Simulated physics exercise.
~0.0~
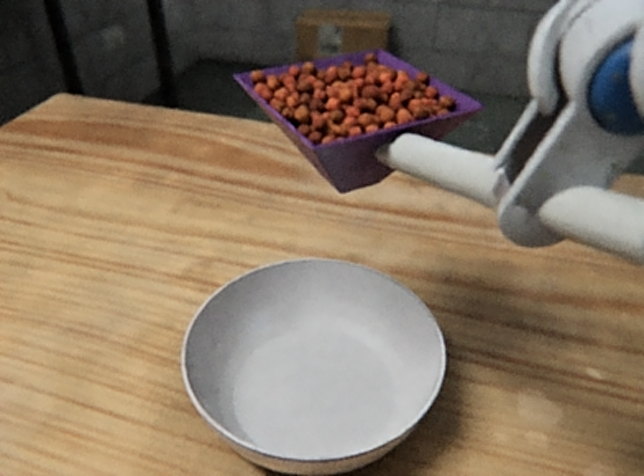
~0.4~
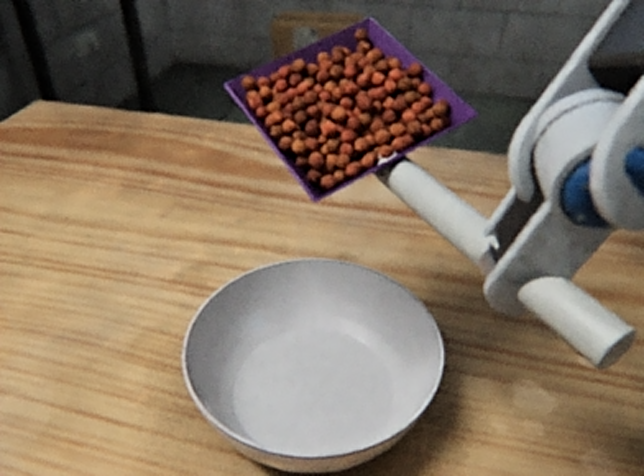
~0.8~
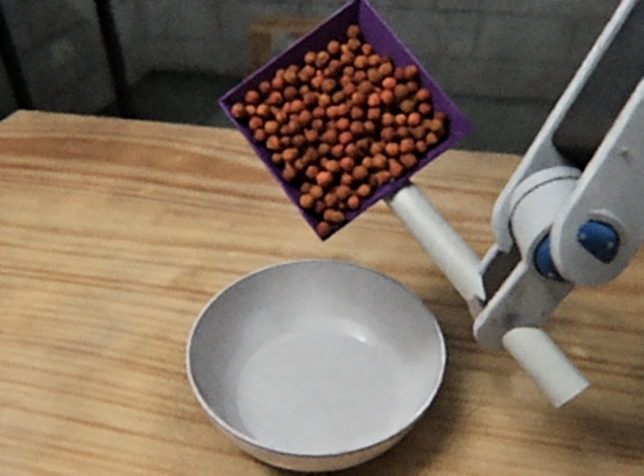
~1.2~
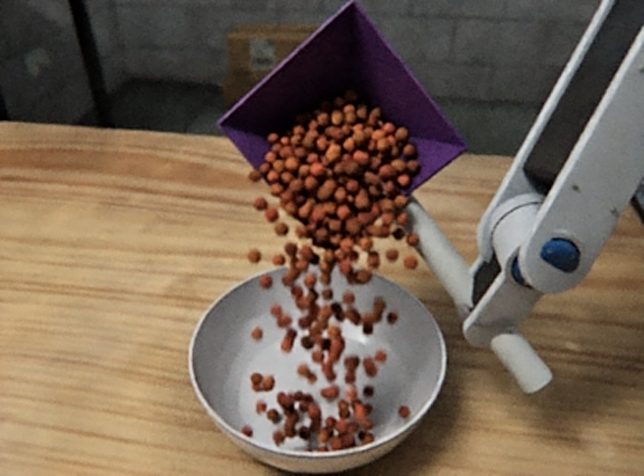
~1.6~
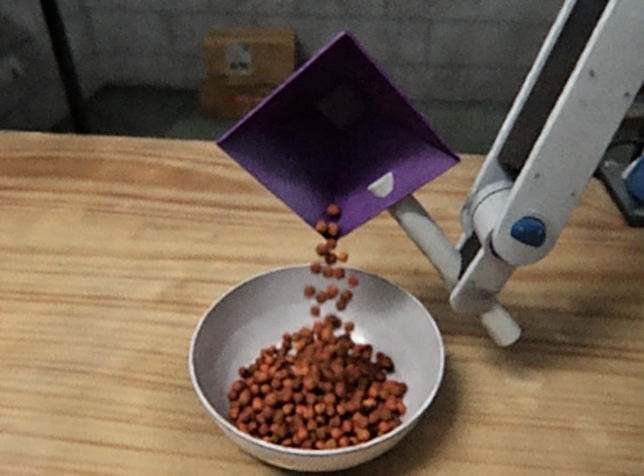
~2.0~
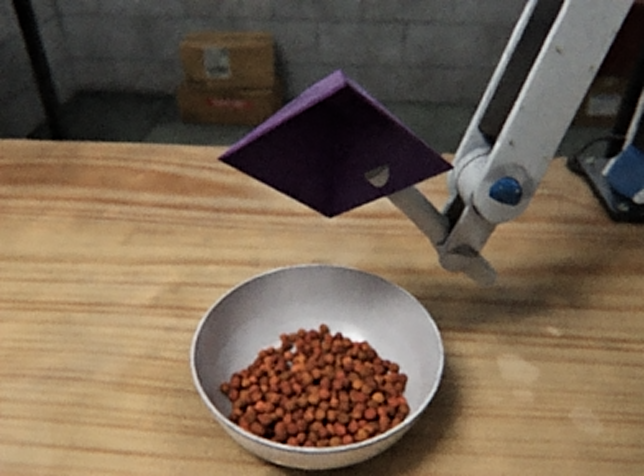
A purple, square-rimmed scoop heaped with reddish-brown pellets hangs from a white mechanical arm with blue joints, above a pale grey round pan on a striped wooden table. The view looks down from the front and drifts slightly sideways, with a grey block wall and cardboard boxes behind. The arm steadily tips the scoop toward the pan, and the pellets at first stay inside. Then they spill over the lower corner in a thick stream, scattering into the pan and thinning to a trickle. Finally the emptied scoop hangs overturned above a mound of pellets resting in the pan.
